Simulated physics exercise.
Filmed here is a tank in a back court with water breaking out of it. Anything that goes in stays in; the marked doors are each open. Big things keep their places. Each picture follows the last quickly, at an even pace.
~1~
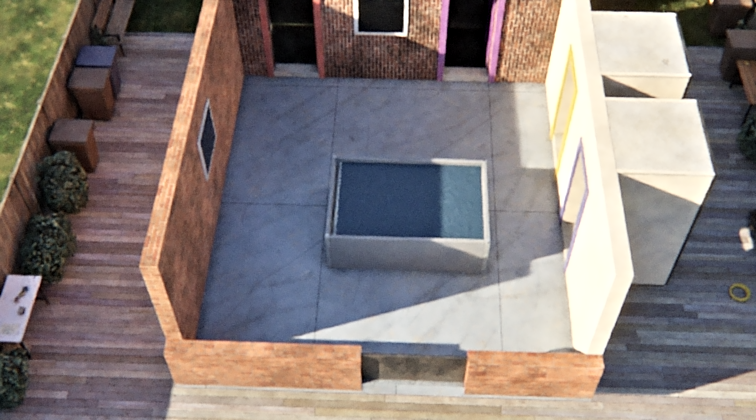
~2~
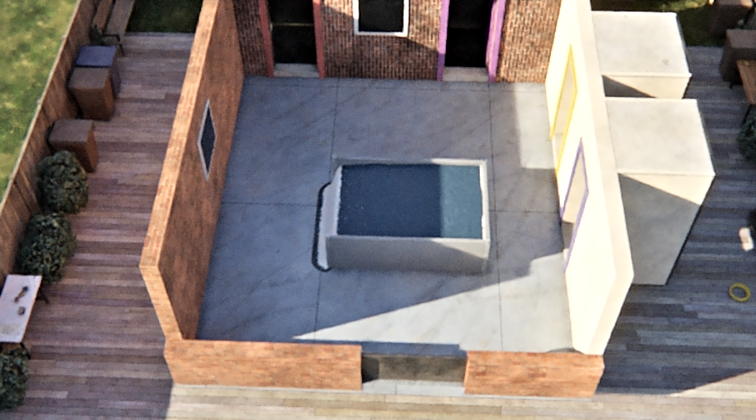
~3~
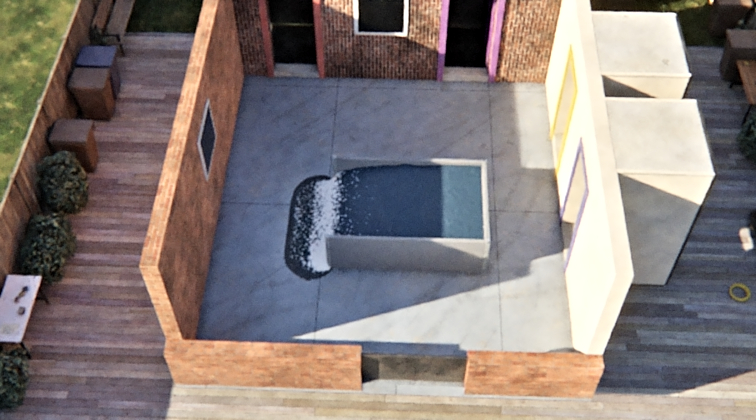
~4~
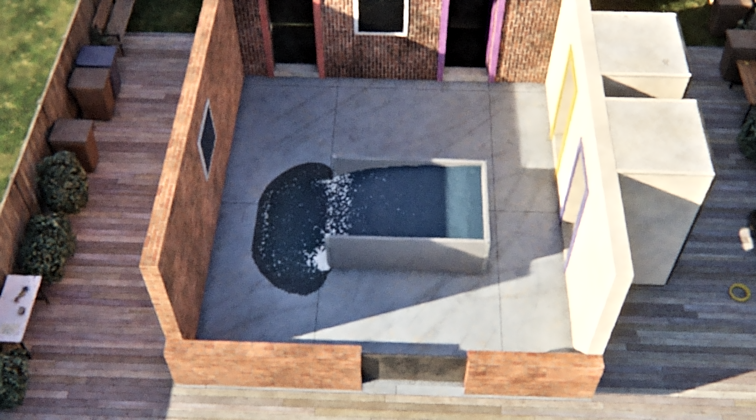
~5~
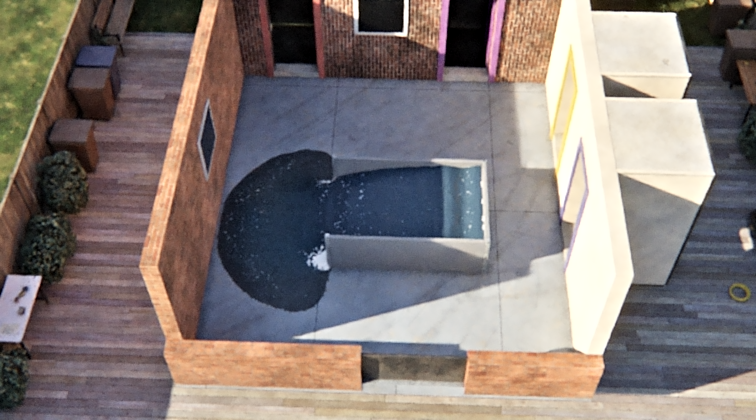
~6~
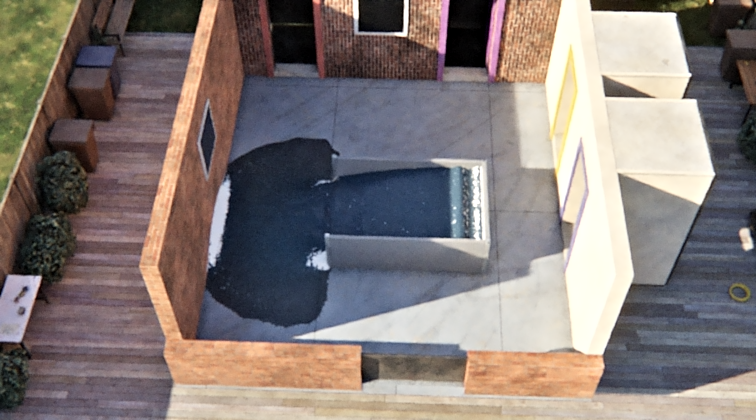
A walled back court with a pale slab floor, brick at left and front and cream at right, is seen from high above by a still camera. A grey rectangular tank of dark blue water sits in the middle, with wooden decking, round shrubs and brown boxes at left and pale blocks at right. Water bursts from the tank's left end, foaming and fanning leftward across the floor to the brick wall.
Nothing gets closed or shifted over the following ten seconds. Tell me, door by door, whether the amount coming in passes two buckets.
At the purple door it stays within two buckets; at the red door it passes two buckets; at the yellow door it stays within two buckets; at the blue door it passes two buckets.
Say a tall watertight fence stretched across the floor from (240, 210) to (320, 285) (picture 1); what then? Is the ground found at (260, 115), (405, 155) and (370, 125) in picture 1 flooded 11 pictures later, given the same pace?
Taking the points in order, they are inundated, high and dry and high and dry.
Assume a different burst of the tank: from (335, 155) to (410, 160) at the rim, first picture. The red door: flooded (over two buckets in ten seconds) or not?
Lab note - red door breaks the limit.
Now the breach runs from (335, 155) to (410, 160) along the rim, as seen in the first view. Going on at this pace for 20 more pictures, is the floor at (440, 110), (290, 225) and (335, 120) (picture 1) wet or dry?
Result, in sequence: Sodden, spared by the spill, sodden.
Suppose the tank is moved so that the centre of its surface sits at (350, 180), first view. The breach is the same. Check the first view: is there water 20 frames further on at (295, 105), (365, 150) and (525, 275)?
Hit, spared, spared.
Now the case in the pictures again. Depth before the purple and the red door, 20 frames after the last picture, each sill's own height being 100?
Near 10 and 210 per cent, in that order.
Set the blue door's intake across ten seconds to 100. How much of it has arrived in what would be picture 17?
Estimate: Some 0 per cent.
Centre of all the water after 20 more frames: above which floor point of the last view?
Somewhere around (311, 222) in the last view.
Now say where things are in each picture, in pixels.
In the first frame, the tank at (408, 201) is whole and still.
In the second frame, water pours out at (334, 217) and has run to a hidden place.
In the third frame, the front is at (318, 179), out from the gap at (334, 218).
In the fourth frame, the front is at (285, 175), out from the gap at (334, 219).
In the fifth frame, the front is at (233, 197), out from the gap at (334, 219).
In the sixth frame, the front is at (228, 169), out from the gap at (334, 219).
A moment on, water covers 25 % of the floor; the purple door not reached, the red door not reached, the yellow door not reached, the blue door not reached.
Next, water covers 30 % of the floor; the purple door not reached, the red door wet at the sill, nothing in, the yellow door not reached, the blue door not reached.
Then, water covers 60 % of the floor; the purple door wet at the sill, nothing in, the red door over two buckets in, the yellow door not reached, the blue door not reached.
Later, water covers 95 % of the floor; the purple door wet at the sill, nothing in, the red door far over two buckets in, the yellow door wet at the sill, nothing in, the blue door under two buckets in.
In the end, water covers 100 % of the floor; the purple door wet at the sill, nothing in, the red door far over two buckets in, the yellow door wet at the sill, nothing in, the blue door over two buckets in.
